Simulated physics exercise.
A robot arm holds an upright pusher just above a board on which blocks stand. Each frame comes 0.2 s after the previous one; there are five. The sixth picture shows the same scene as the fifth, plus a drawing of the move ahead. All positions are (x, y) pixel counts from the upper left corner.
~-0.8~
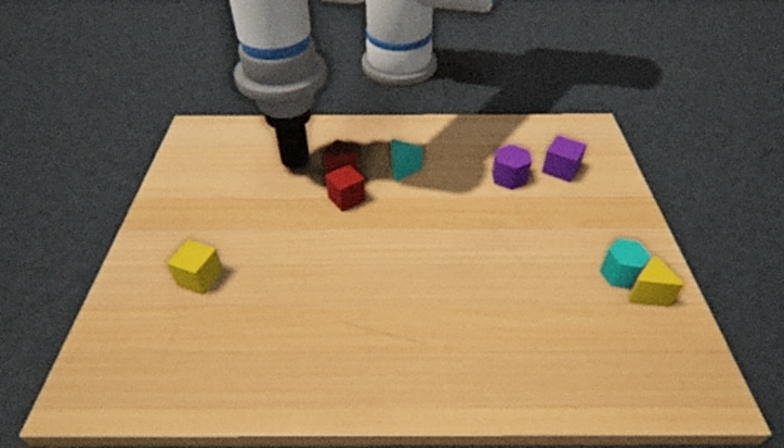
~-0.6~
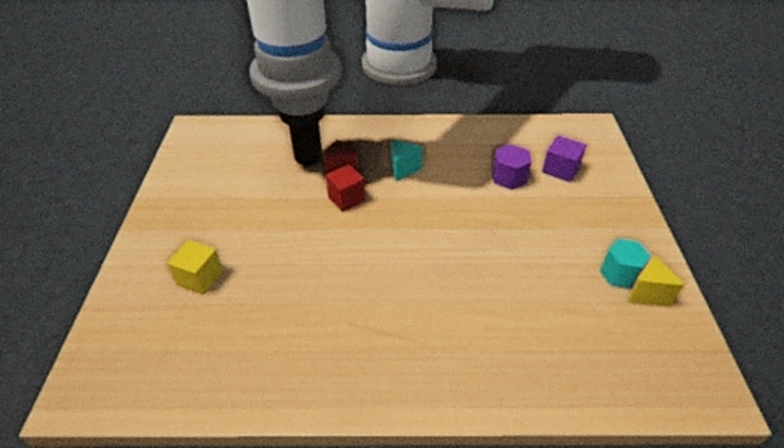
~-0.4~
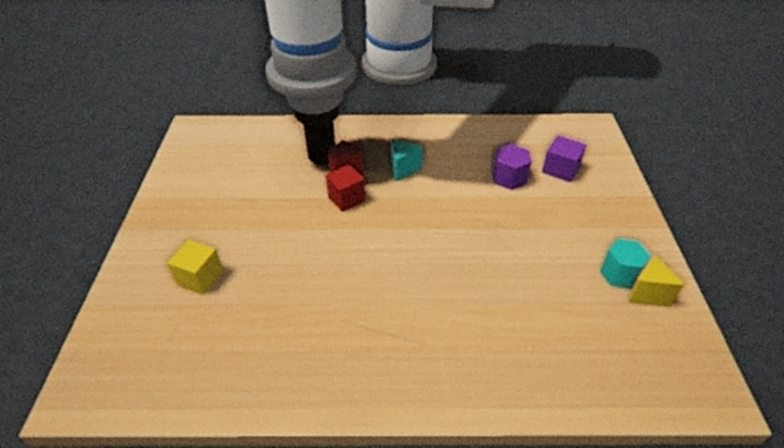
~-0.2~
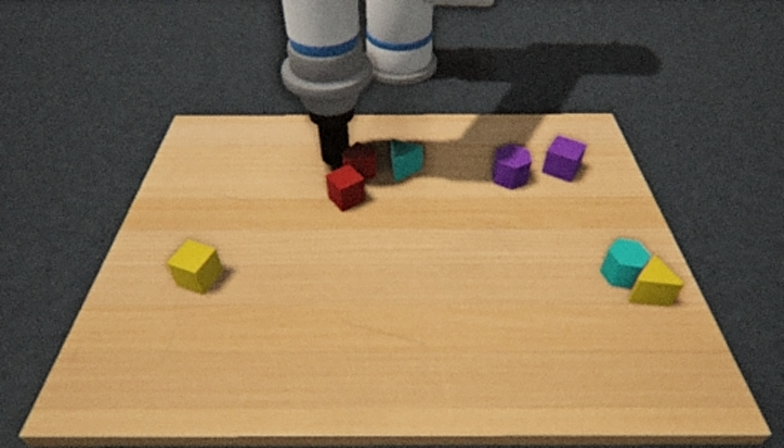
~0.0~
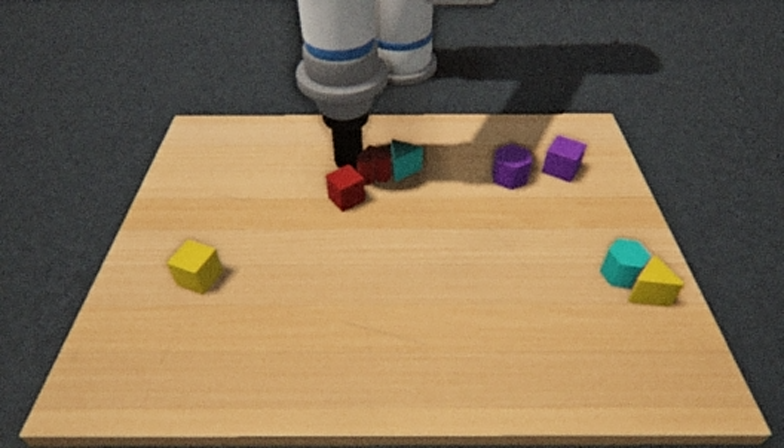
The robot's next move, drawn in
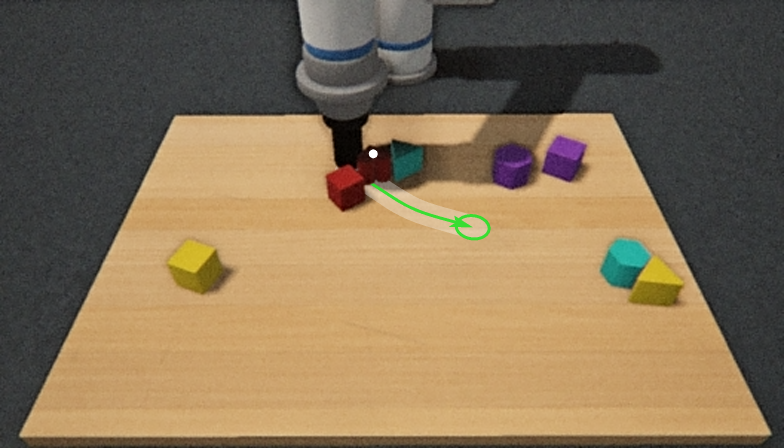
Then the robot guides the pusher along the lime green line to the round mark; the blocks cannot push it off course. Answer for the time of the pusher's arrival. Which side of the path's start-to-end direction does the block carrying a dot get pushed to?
Slides left.
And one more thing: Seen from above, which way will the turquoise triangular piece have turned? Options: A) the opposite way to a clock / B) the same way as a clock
I choose A.
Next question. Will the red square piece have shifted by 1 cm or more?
Short answer: No.
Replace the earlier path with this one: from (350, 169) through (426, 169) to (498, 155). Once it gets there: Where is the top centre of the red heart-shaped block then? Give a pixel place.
Somewhere near (415, 167).
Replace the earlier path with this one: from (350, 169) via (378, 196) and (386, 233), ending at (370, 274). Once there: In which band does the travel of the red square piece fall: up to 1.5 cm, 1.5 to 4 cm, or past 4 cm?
The under 1.5 cm band.
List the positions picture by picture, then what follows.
Pusher's lower end (296, 161); red square piece (345, 176); red heart-shaped block (340, 148); turquoise triangular piece (404, 148), in the first picture.
Pusher (309, 158); blocks still, in the second picture.
Pusher (322, 157); red heart-shaped block (345, 149), in the third picture.
Pusher (336, 158); red heart-shaped block (359, 151), in the fourth picture.
Pusher (349, 162); red square piece (345, 176); red heart-shaped block (373, 154); turquoise triangular piece (404, 148), in the fifth picture.
Drawn move, from (350, 169) via (402, 203), ending at (473, 227); the dot is on the red heart-shaped block.
The first path, step by step. One third of the way, pusher (384, 184); red heart-shaped block (413, 170), turned 40° anticlockwise; turquoise triangular piece (411, 148), turned 40° anticlockwise.
Two thirds of the way, pusher (424, 205); red heart-shaped block (440, 174), turned 85° anticlockwise; turquoise triangular piece (411, 148), turned 40° anticlockwise.
At the end, pusher (474, 220); red square piece still; red heart-shaped block (441, 174), turned 90° anticlockwise; turquoise triangular piece (411, 148), turned 40° anticlockwise.
